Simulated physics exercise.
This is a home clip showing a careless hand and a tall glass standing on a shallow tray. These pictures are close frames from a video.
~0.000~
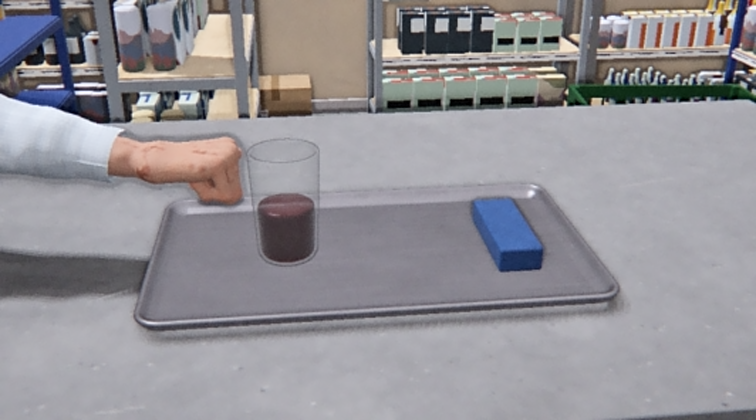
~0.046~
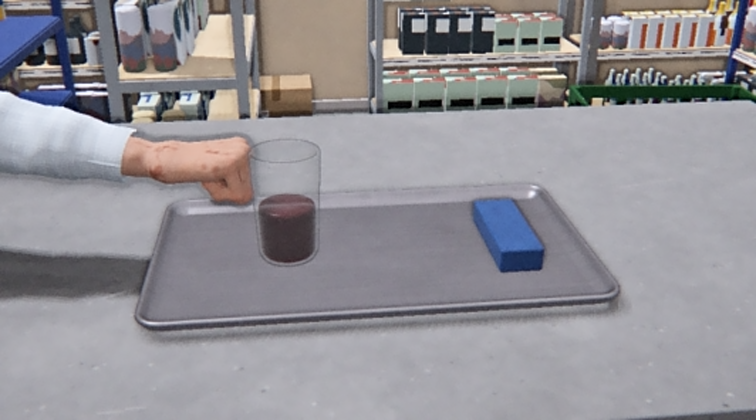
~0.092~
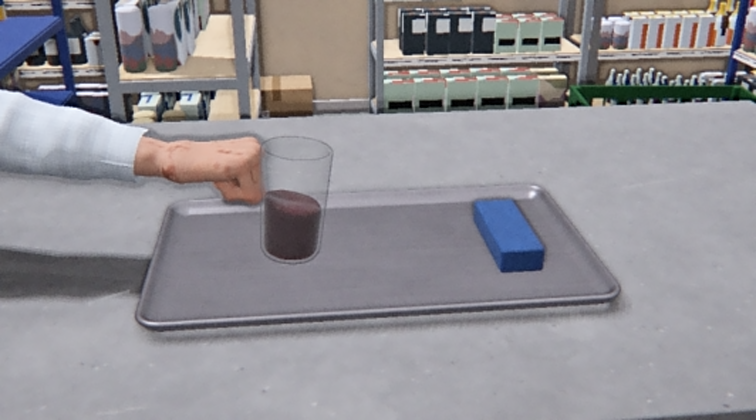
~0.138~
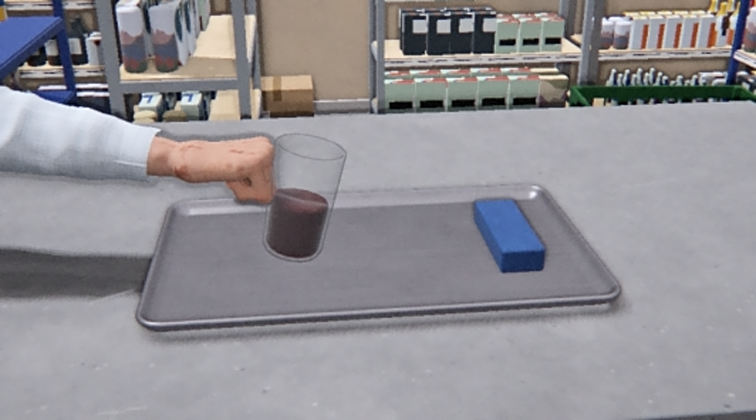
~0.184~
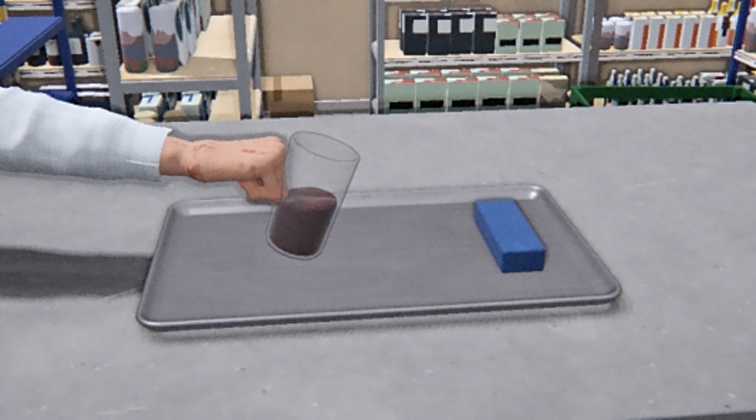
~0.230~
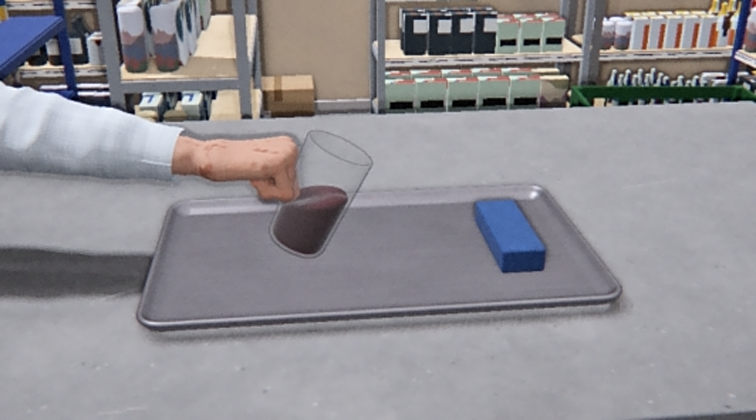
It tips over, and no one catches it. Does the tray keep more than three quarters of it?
Yes - off the tray: Under a quarter.
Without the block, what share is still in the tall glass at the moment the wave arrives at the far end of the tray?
Roughly 55 per cent.
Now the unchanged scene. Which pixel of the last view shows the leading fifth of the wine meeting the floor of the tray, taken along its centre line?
About (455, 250).
A moment on, the tall glass is falling and 100 per cent is in the glass, 0 on the tray and 0 above or beyond its rim.
Next, the tall glass lies on its side and 91 per cent is in the glass, 6 on the tray and 3 above or beyond its rim.
Then the tall glass lies on its side and 46 per cent is in the glass, 32 on the tray and 21 above or beyond its rim.
Later the tall glass lies on its side and 23 per cent is in the glass, 61 on the tray and 15 above or beyond its rim.
In the end 87 per cent is held by tray and glass, 13 is off the tray.
